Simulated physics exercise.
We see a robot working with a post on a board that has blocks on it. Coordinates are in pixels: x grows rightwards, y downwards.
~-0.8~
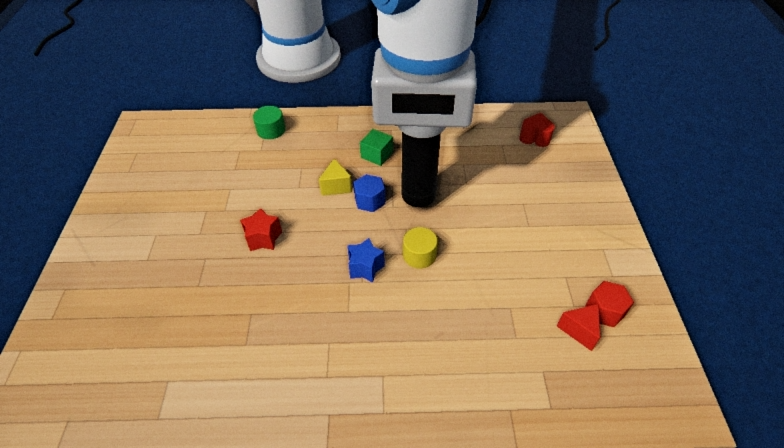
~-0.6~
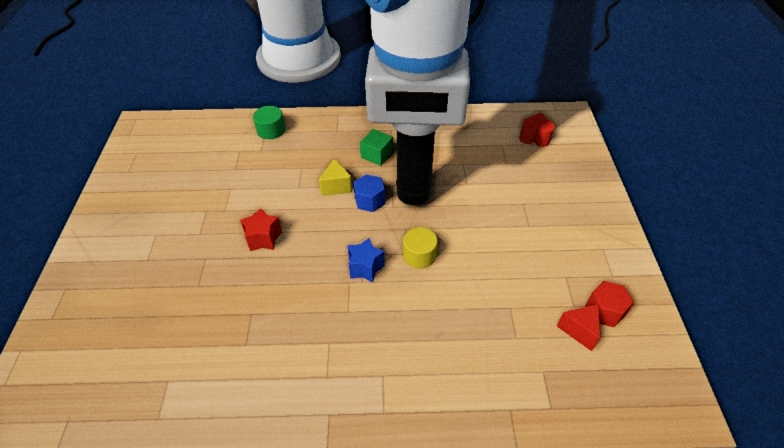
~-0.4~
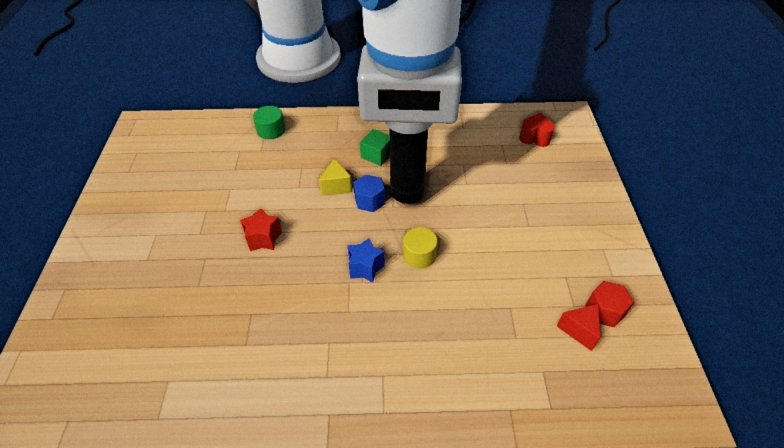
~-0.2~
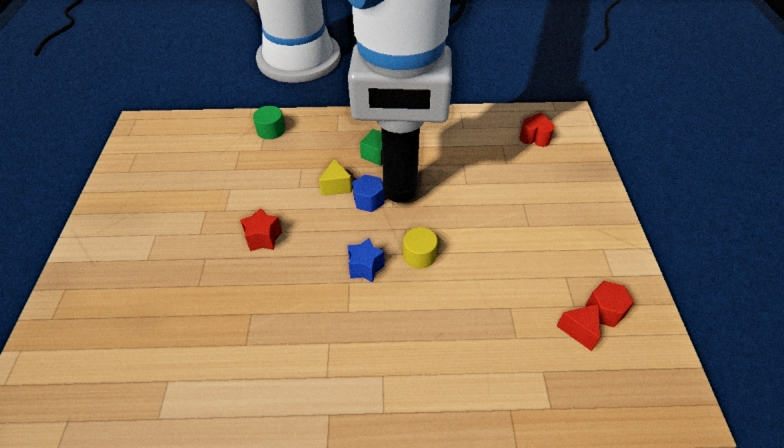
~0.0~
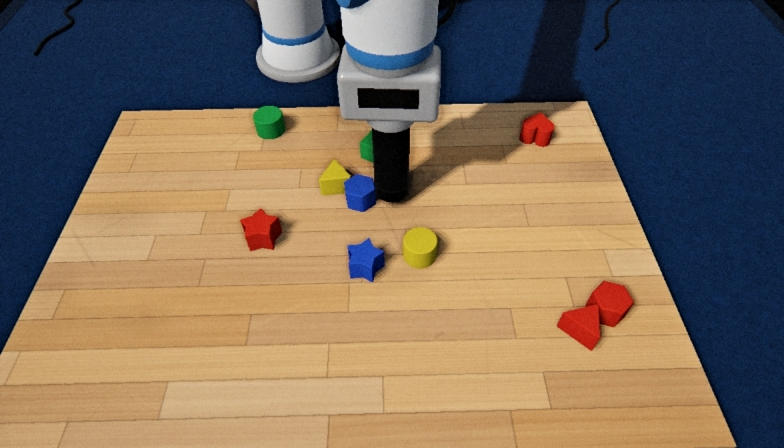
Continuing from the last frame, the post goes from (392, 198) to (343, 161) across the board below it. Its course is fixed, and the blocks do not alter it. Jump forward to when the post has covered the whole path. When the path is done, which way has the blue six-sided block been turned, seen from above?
Looking from above, the answer is counterclockwise.
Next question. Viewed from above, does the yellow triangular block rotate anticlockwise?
I believe not.
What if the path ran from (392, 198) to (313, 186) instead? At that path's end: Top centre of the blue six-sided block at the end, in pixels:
So, by the moment the path ends, you'll find the top centre of the blue six-sided block at (304, 193).
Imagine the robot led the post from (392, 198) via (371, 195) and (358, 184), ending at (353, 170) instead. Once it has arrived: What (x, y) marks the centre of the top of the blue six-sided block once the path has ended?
(332, 187)
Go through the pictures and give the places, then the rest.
Tip of the post at (419, 196), middles of tops, yellow triangular block at (334, 171), blue six-sided block at (369, 185), green square piece at (376, 139), in the first picture.
Post at (414, 194), nothing pushed, in the second picture.
Post at (408, 192), nothing pushed, in the third picture.
Post at (400, 191), nothing pushed, in the fourth picture.
Post at (392, 191), yellow triangular block at (334, 171), blue six-sided block at (360, 185), green square piece partly hidden, in the fifth picture.
What follows on the original path. Halfway along, post at (366, 171); yellow triangular block at (326, 169), turned 25° clockwise; blue six-sided block at (349, 184), turned 25° anticlockwise.
At the end, post at (342, 153); yellow triangular block at (326, 169), turned 25° clockwise; blue six-sided block at (349, 184), turned 25° anticlockwise; green square piece unmoved.
